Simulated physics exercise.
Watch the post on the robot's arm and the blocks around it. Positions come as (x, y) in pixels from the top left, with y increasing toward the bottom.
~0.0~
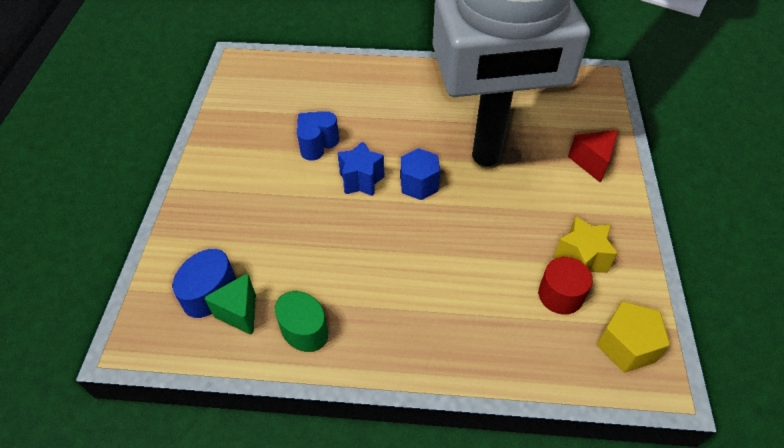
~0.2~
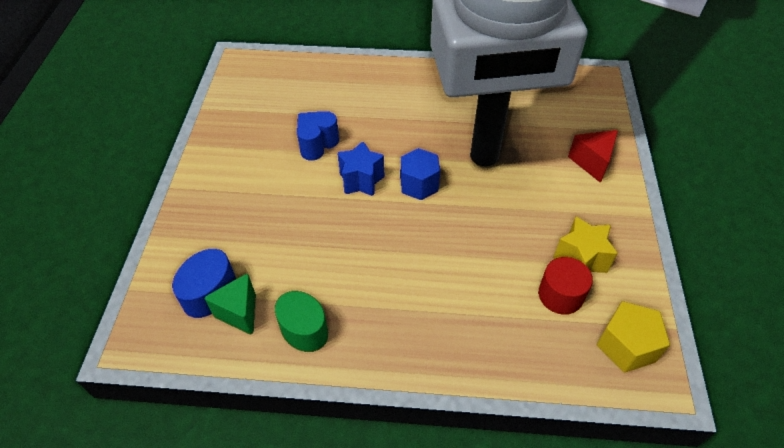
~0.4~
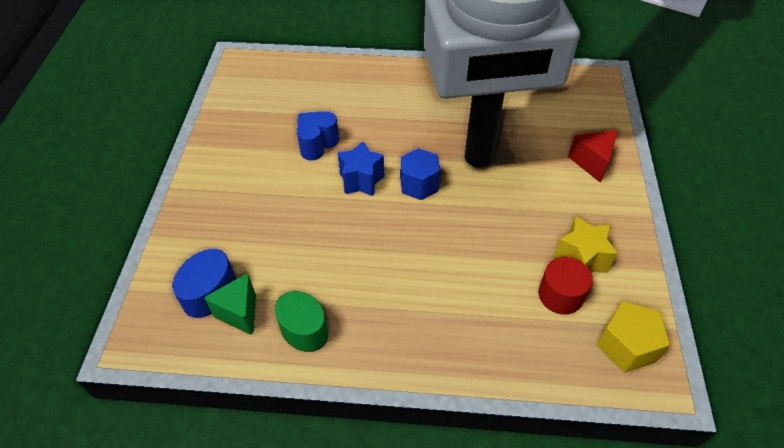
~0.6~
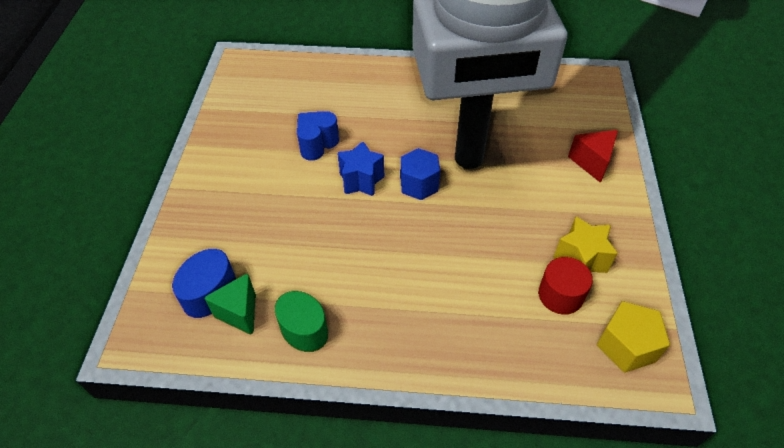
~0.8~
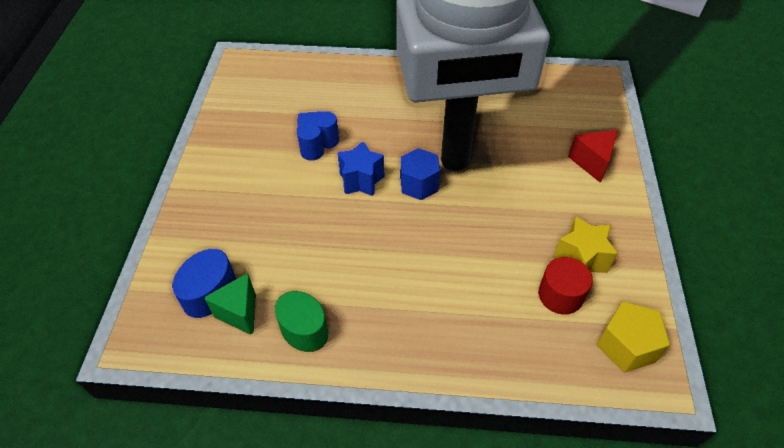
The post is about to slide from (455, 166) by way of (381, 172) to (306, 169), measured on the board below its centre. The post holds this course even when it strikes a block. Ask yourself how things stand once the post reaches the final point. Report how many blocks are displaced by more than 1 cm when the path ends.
Blocks displaced: 2.
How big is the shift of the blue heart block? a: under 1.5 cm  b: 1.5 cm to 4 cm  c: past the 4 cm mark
My pick is a.
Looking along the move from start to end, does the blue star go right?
Answer: No.
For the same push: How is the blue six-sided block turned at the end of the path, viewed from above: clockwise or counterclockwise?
Answer: Against the clock.
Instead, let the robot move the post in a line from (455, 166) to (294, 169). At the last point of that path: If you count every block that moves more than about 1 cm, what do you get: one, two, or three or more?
Two blocks move.
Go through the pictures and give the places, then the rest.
The first picture shows post's lower end (486, 156); blue heart block (314, 123); blue star (360, 159); blue six-sided block (420, 163).
The second picture shows post (484, 156); blocks still.
The third picture shows post (479, 157); blocks still.
The fourth picture shows post (469, 159); blocks still.
The fifth picture shows post (455, 161); blue heart block (314, 123); blue star (360, 159); blue six-sided block (420, 163).
The first path, step by step. One third of the way, post (405, 165); blue six-sided block (395, 174), turned 55° anticlockwise.
Two thirds of the way, post (353, 166); blue star (316, 163); blue six-sided block (390, 176), turned 80° anticlockwise.
At the end, post (306, 163); blue heart block (312, 121), turned 15° clockwise; blue star (279, 172), turned 55° anticlockwise; blue six-sided block (390, 176), turned 80° anticlockwise.
